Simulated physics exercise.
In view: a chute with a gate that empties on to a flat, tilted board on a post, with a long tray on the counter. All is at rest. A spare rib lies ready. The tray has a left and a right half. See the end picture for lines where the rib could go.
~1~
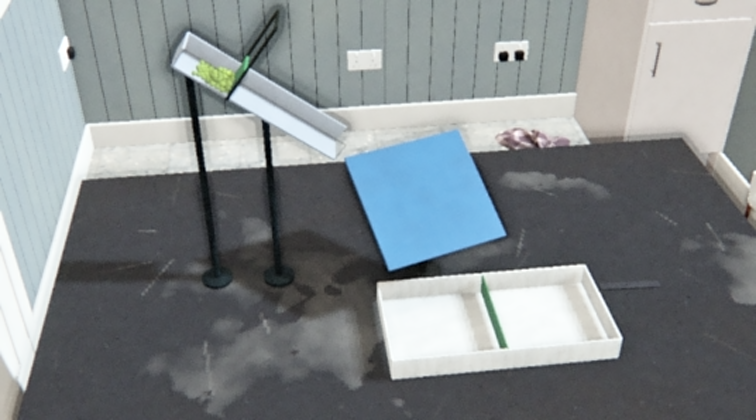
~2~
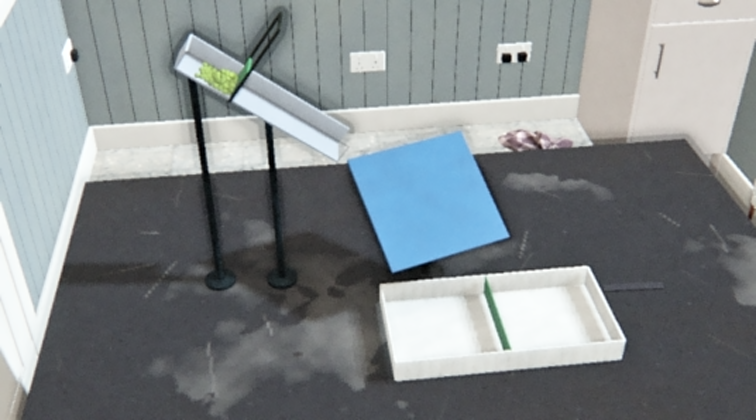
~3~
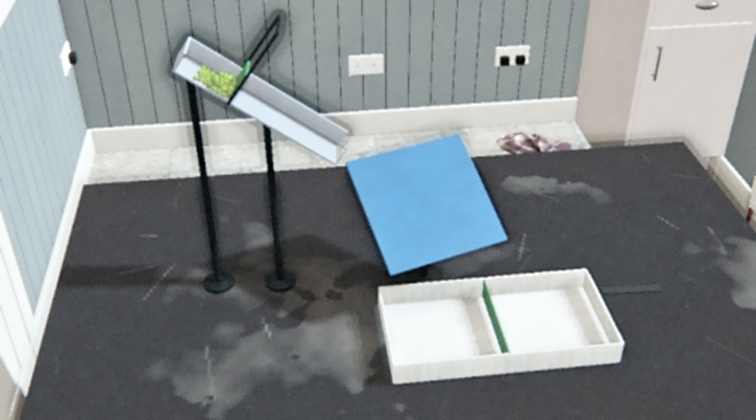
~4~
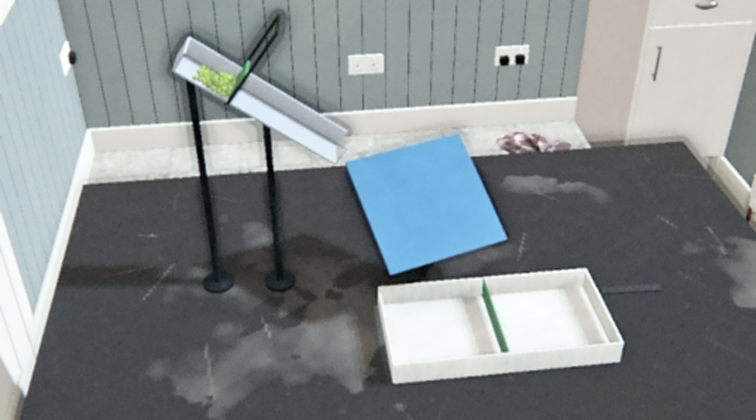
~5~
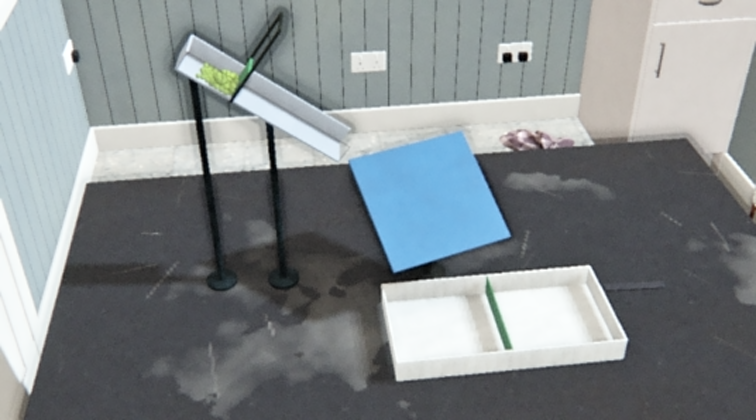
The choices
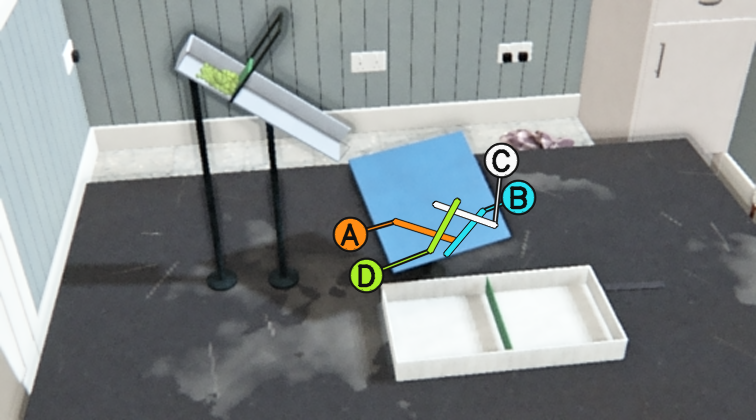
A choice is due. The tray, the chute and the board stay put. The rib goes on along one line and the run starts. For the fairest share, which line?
I would pick line C.
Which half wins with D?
Left.
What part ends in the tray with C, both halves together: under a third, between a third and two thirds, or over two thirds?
Line C gives over two thirds.
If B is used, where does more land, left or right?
Left.
On the marked copy, line A from (395, 221) to (456, 240); line B from (482, 211) to (446, 253); line C from (435, 204) to (494, 225); line D from (457, 201) to (430, 250).
With A, of what is caught, roughly a quarter in the left half, the larger part in the right.
With B, of what is caught, almost all in the left half, about a tenth in the right.
With C, of what is caught, roughly two thirds in the left half, roughly a third in the right.
With D, of what is caught, almost all in the left half, just a few in the right.
